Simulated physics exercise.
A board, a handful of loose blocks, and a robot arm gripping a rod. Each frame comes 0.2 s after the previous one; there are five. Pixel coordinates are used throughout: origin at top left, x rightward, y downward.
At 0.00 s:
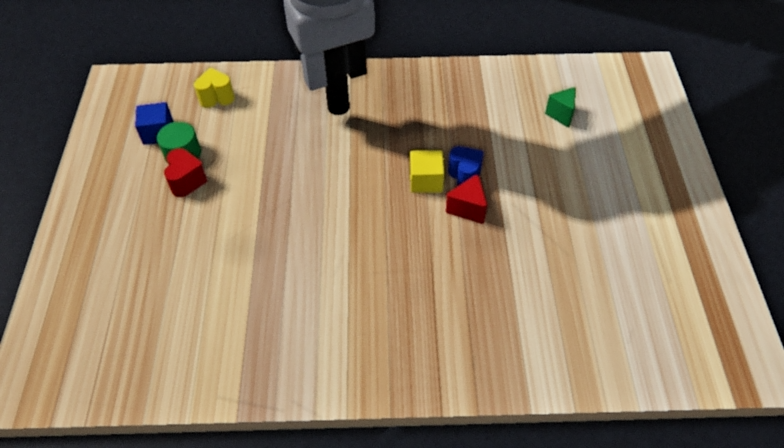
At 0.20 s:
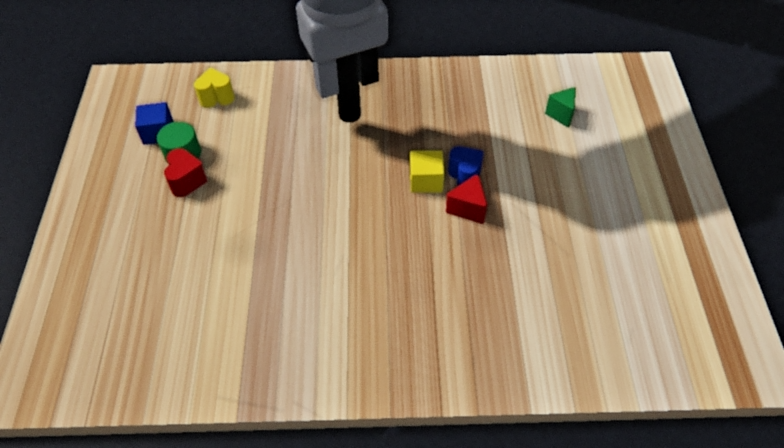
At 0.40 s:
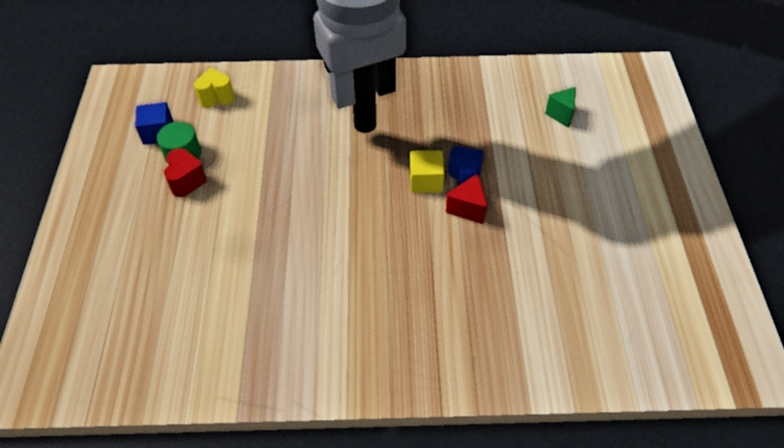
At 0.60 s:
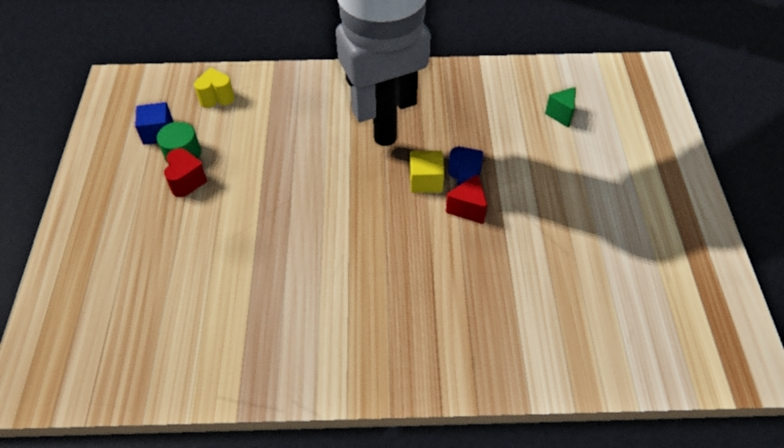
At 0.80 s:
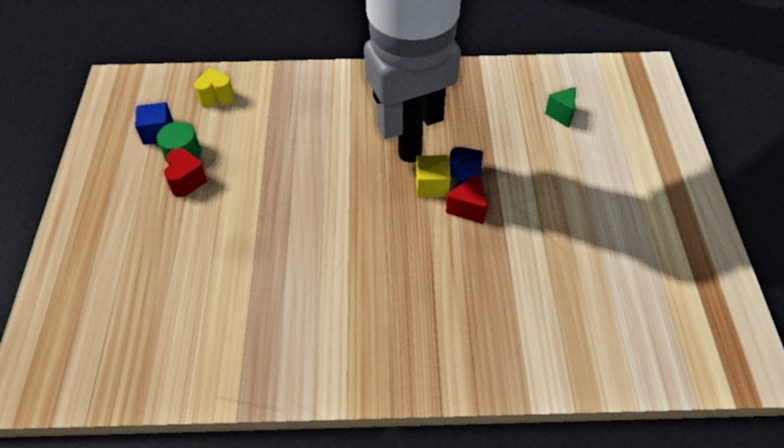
On a striped wooden board scattered with colorful blocks, a robot arm moved its dark rod down and to the right until it nudged the yellow square block slightly toward its blue and red neighbors.
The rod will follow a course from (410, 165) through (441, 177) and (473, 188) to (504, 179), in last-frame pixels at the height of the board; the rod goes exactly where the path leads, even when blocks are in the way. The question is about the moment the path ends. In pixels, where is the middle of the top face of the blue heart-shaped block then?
The top centre is at (518, 145).
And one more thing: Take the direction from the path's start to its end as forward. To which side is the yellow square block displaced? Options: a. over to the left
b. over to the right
(b)
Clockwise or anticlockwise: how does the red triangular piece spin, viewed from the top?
The red triangular piece rotates counterclockwise.
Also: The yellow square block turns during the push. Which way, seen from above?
It spins with the clock.
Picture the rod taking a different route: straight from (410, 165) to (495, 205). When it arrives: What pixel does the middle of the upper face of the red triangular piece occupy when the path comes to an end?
The answer is (492, 215).
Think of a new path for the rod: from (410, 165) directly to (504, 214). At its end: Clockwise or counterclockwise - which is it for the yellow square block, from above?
It goes round the way clock hands do.
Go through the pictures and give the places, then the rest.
Rod's lower end (339, 108); yellow square block (427, 162); blue heart-shaped block (467, 158); red triangular piece (470, 191), in the first frame.
Rod (350, 115); blocks still, in the second frame.
Rod (365, 125); blocks still, in the third frame.
Rod (385, 138); blocks still, in the fourth frame.
Rod (410, 154); yellow square block (433, 166); blue heart-shaped block (467, 158); red triangular piece (470, 191), in the fifth frame.
The first path, step by step. One third of the way, rod (442, 166); yellow square block (448, 181); blue heart-shaped block (470, 158); red triangular piece (478, 198), turned 15° anticlockwise.
Two thirds of the way, rod (476, 177); yellow square block (453, 188), turned 25° clockwise; blue heart-shaped block (493, 157), turned 15° anticlockwise; red triangular piece (480, 201), turned 25° anticlockwise.
At the end, rod (506, 168); yellow square block (453, 188), turned 25° clockwise; blue heart-shaped block (518, 145), turned 30° anticlockwise; red triangular piece (480, 201), turned 25° anticlockwise.
